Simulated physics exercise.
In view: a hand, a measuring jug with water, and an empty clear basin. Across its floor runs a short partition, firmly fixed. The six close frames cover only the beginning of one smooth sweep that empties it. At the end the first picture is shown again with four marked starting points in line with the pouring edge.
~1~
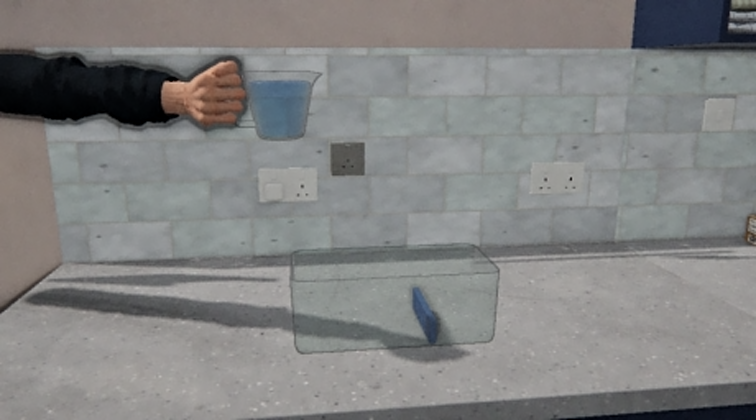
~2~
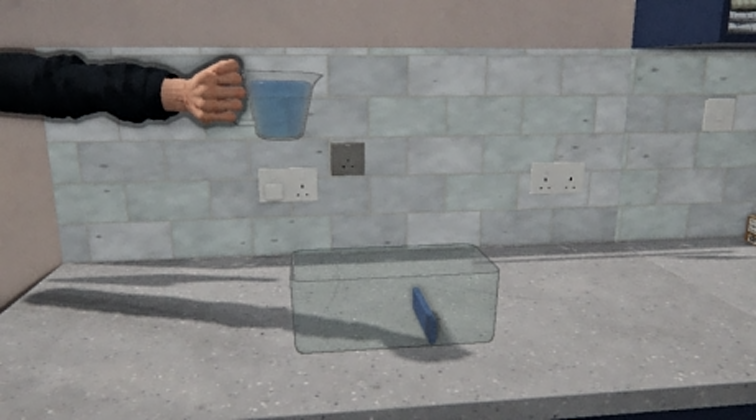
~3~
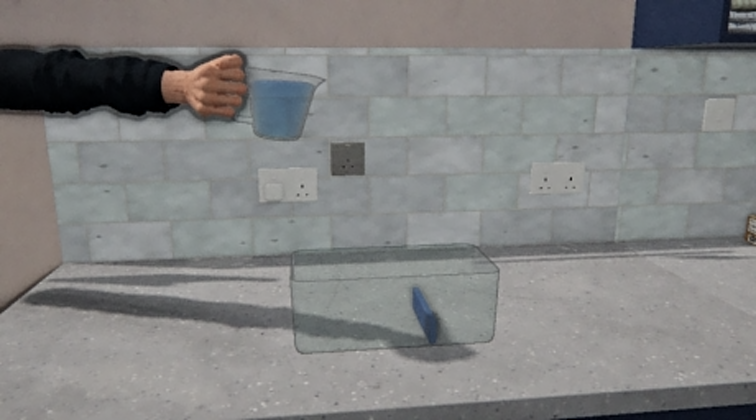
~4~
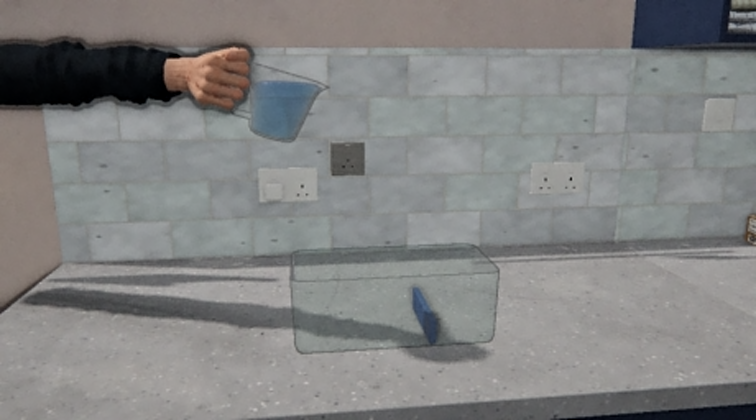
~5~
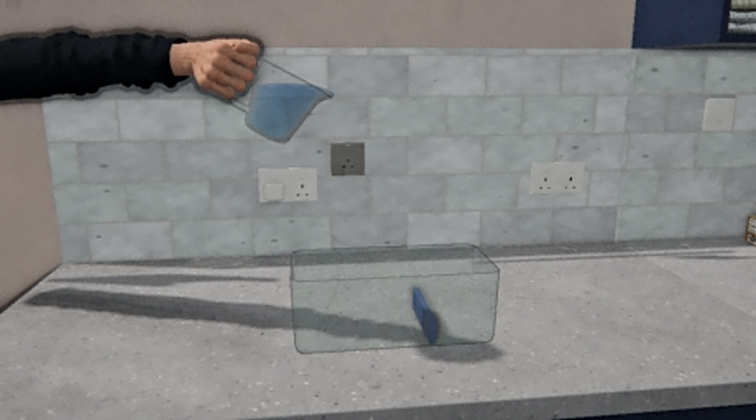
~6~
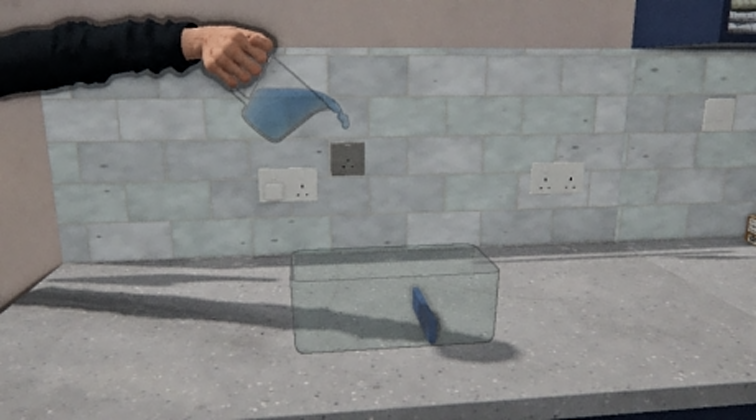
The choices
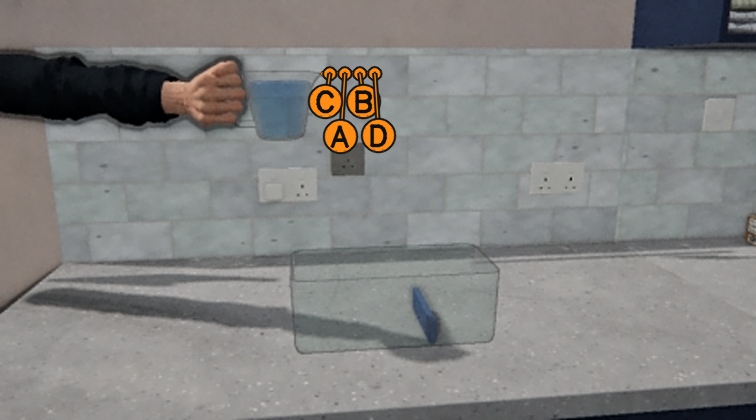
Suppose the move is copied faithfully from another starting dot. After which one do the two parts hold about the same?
The answer is dot D.
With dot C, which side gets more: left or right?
The left one.
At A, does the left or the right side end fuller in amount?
More ends on the left.
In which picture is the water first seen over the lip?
In picture 5.
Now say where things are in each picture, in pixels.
In the first picture, upright, lip at (322, 73); basin from (295, 352) to (494, 340); top of the wall at (424, 303); nothing has left yet.
In the second picture, upright, lip at (323, 75); nothing has left yet.
In the third picture, tipped about 7°, lip at (326, 79); nothing has left yet.
In the fourth picture, tipped about 16°, lip at (329, 87); nothing has left yet.
In the fifth picture, tipped about 28°, lip at (331, 97); water is over the lip, down to (331, 97).
In the sixth picture, tipped about 42°, lip at (332, 110); water is over the lip, down to (345, 127).
On the marked copy, A at (344, 73); B at (359, 73); C at (329, 73); D at (374, 73).
With A, about 89 % ends left of the wall and 5 % right of it; 6 % is lost outside.
With B, about 75 % ends left of the wall and 18 % right of it; 7 % is lost outside.
With C, about 89 % ends left of the wall and 9 % right of it.
With D, about 50 % ends left of the wall and 47 % right of it; 3 % is lost outside.
